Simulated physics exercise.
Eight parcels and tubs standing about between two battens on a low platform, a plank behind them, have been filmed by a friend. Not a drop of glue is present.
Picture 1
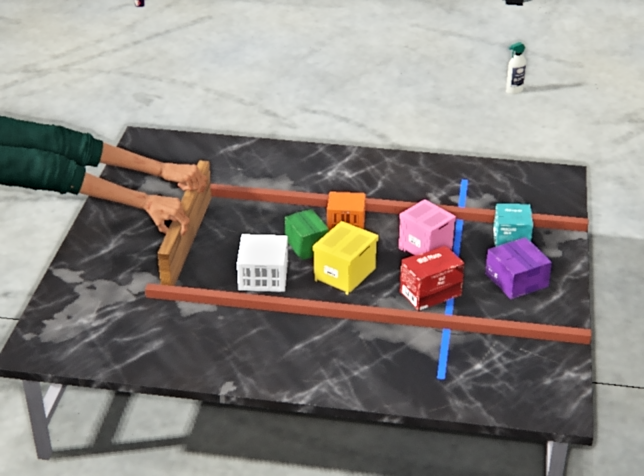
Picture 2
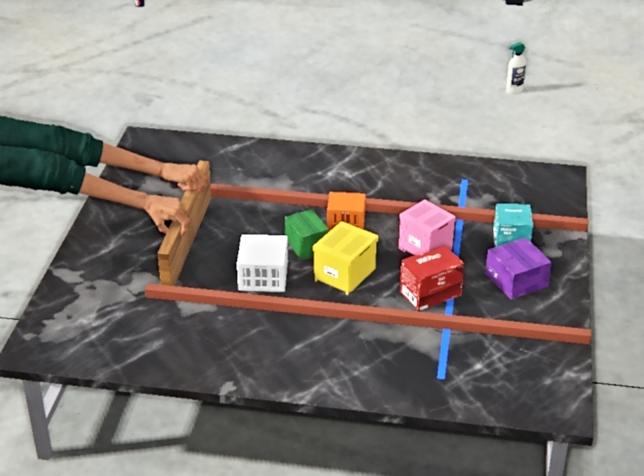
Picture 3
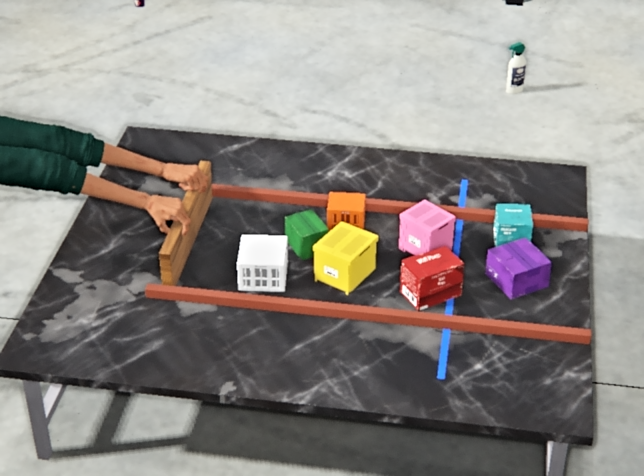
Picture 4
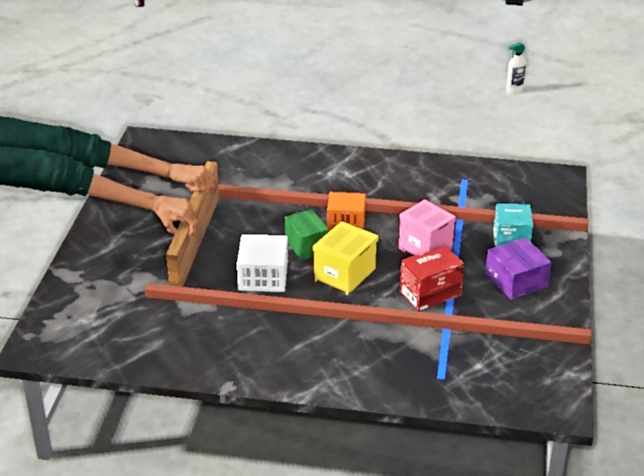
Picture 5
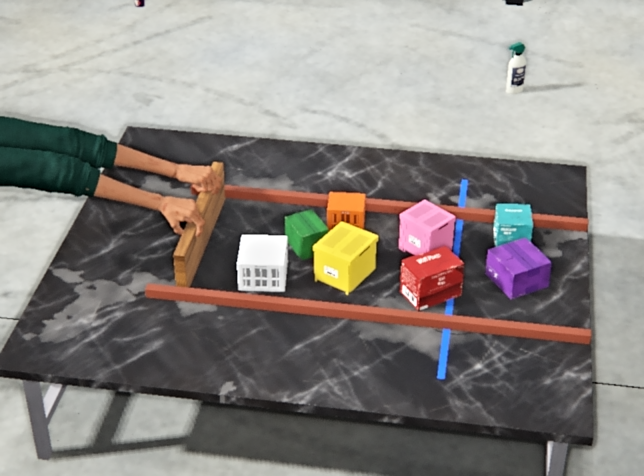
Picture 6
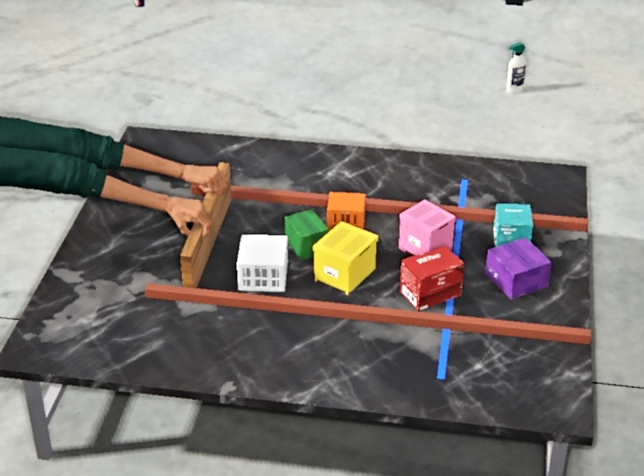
On a dark marbled tabletop, two hands holding a wooden plank still, then sliding it slightly right toward eight unmoving coloured boxes.
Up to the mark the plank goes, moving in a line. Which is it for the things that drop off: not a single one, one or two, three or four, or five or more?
It is not a single one.
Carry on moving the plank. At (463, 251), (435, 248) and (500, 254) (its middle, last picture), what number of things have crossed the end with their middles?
Counts: 0, 0, 2.
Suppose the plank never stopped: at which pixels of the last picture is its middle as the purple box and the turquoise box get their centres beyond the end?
First near (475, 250), second near (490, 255).
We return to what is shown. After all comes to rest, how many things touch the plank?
It's touching 3 at the end.
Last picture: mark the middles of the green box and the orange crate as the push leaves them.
In order, first (471, 256), then (477, 228).
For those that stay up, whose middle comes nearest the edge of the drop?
Nearest at the end: The purple box.
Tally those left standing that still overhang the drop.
The total here is 1.
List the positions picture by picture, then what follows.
Purple box (518, 268); turquoise box (513, 228); red box (432, 278); plank (186, 224); tape (454, 269), in the first frame.
Turquoise box (513, 228); plank (186, 224), in the second frame.
Red box (432, 278); orange crate (346, 215), in the third frame.
Purple box (518, 268); pink tote (427, 233), in the fourth frame.
Turquoise box (513, 228); green box (307, 235), in the fifth frame.
Purple box (518, 268); turquoise box (513, 228); red box (432, 278); plank (207, 226); tape (454, 269), in the sixth frame.
Early on, none off yet; purple box at rest near (518, 268); turquoise box at rest near (513, 228); red box at rest near (432, 278).
Finally, the number that fall off is zero.
